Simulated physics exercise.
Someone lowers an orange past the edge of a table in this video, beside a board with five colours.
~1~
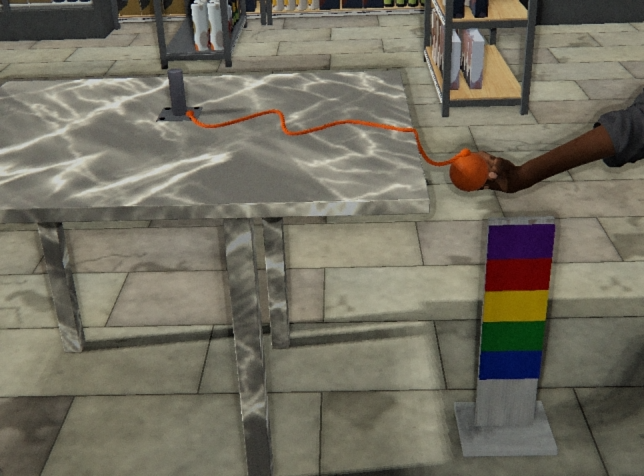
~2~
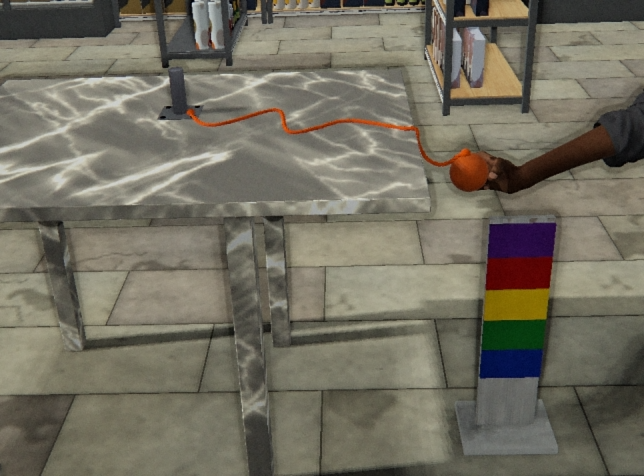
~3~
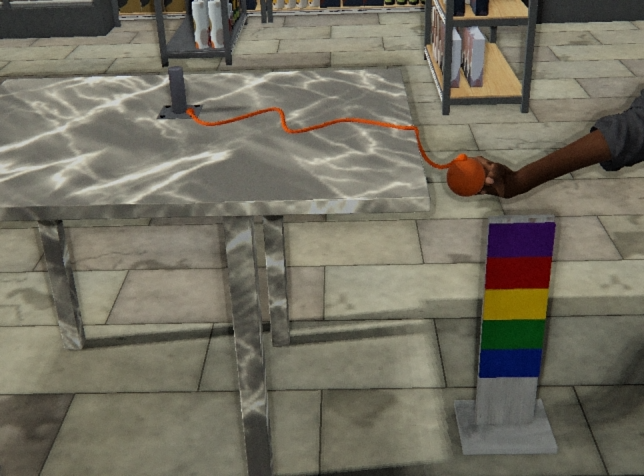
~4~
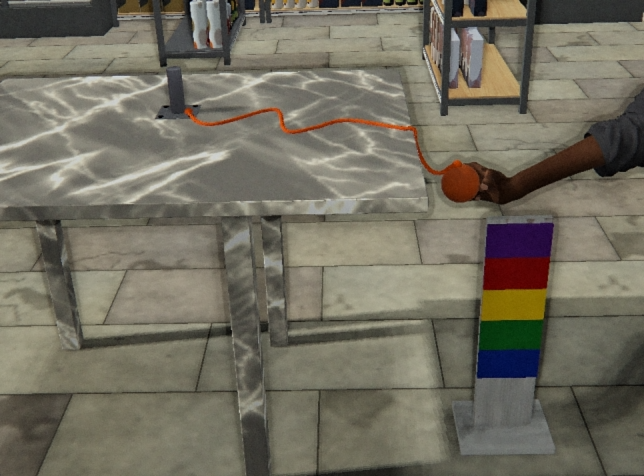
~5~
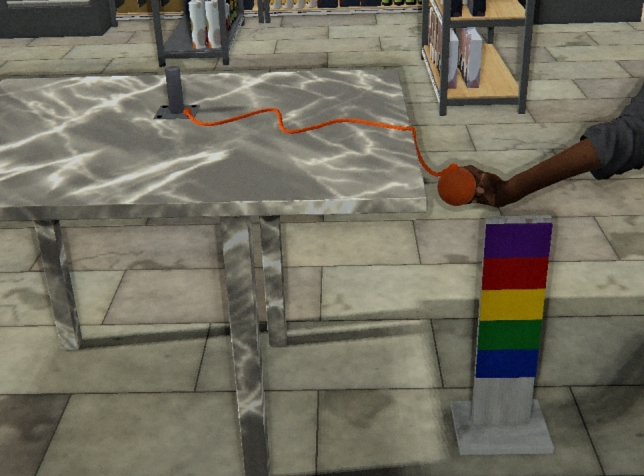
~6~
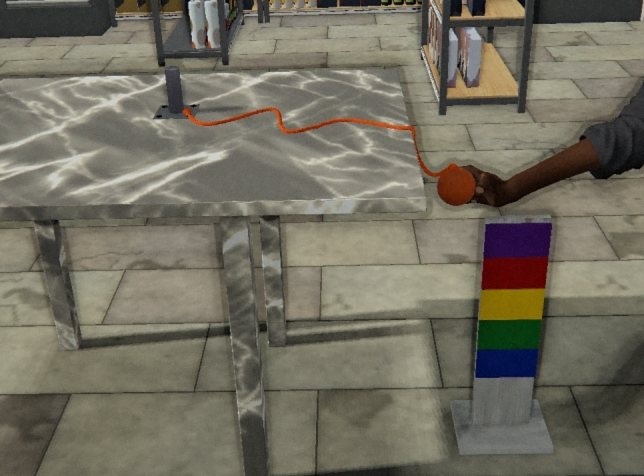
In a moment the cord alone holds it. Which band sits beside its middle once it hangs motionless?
The yellow band.
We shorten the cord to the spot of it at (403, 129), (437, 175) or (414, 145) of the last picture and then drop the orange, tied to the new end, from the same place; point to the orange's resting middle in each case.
Respectively (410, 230), (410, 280) and (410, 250).
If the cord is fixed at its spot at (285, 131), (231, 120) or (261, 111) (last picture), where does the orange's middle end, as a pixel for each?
Approximately (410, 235), (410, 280) and (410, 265) respectively.
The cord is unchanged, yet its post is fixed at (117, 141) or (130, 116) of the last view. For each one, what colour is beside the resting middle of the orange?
Taking them in turn: Red; red.
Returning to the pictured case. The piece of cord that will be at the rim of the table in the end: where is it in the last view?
Check around (319, 126) - that's where it is.
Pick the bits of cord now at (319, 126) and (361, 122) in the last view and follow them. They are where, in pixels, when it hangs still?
First one close to (409, 127), second close to (410, 171).
Early on, orange near (450, 279); level with red.
Midway, orange near (394, 293); level with yellow.
Near the end, orange near (417, 299); level with yellow.
Finally, orange near (408, 298); level with yellow. Its middle rests at the yellow band.
